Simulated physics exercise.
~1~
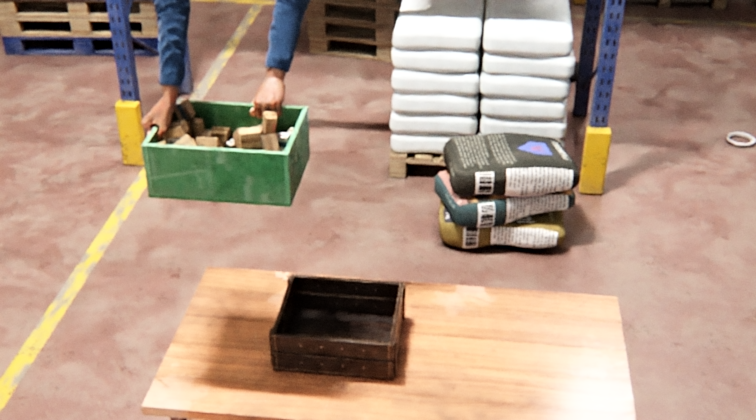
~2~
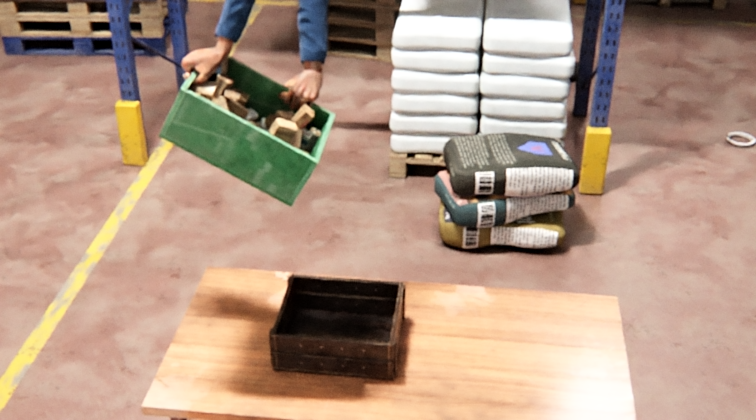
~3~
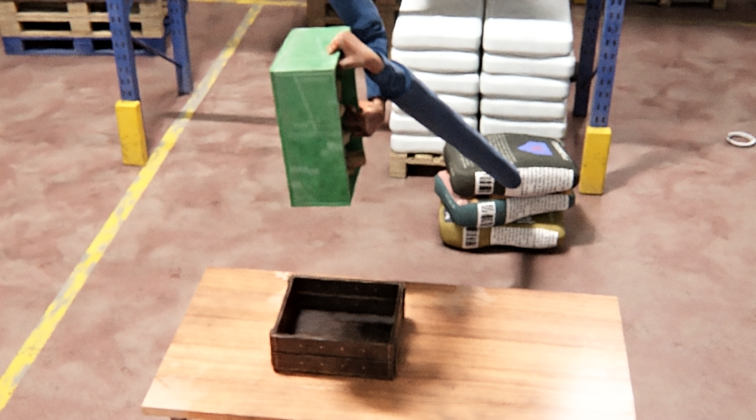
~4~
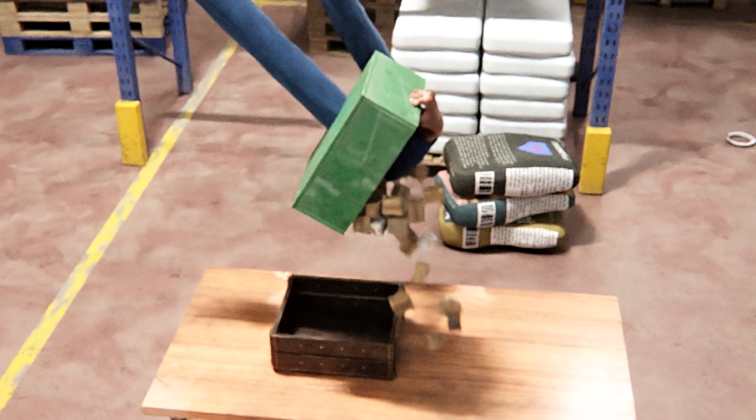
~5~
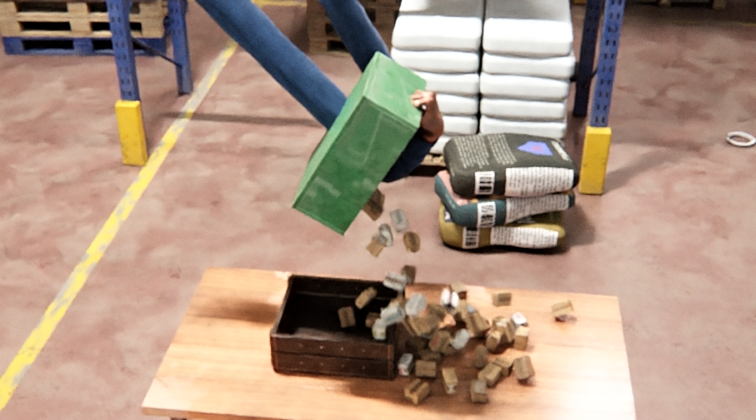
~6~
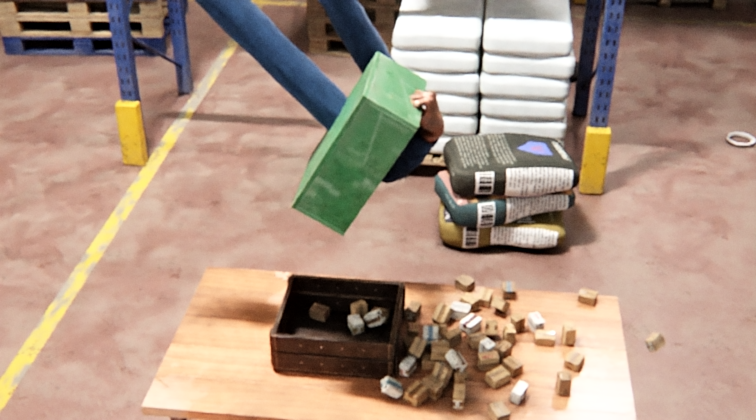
A green crate full of small brown and grey parcels is held by two hands in blue sleeves, seen from slightly above in a warehouse. Below it, a dark wooden tray sits on a light wooden table, with stacked white sacks and darker bags behind. The arms swing the crate to the right and tip it steeply until its open side faces down. Parcels pour out, mostly landing right of the tray and scattering across the table. The crate ends empty and tilted, with a few parcels in the tray, most strewn outside, and one in midair beyond the table's right edge.
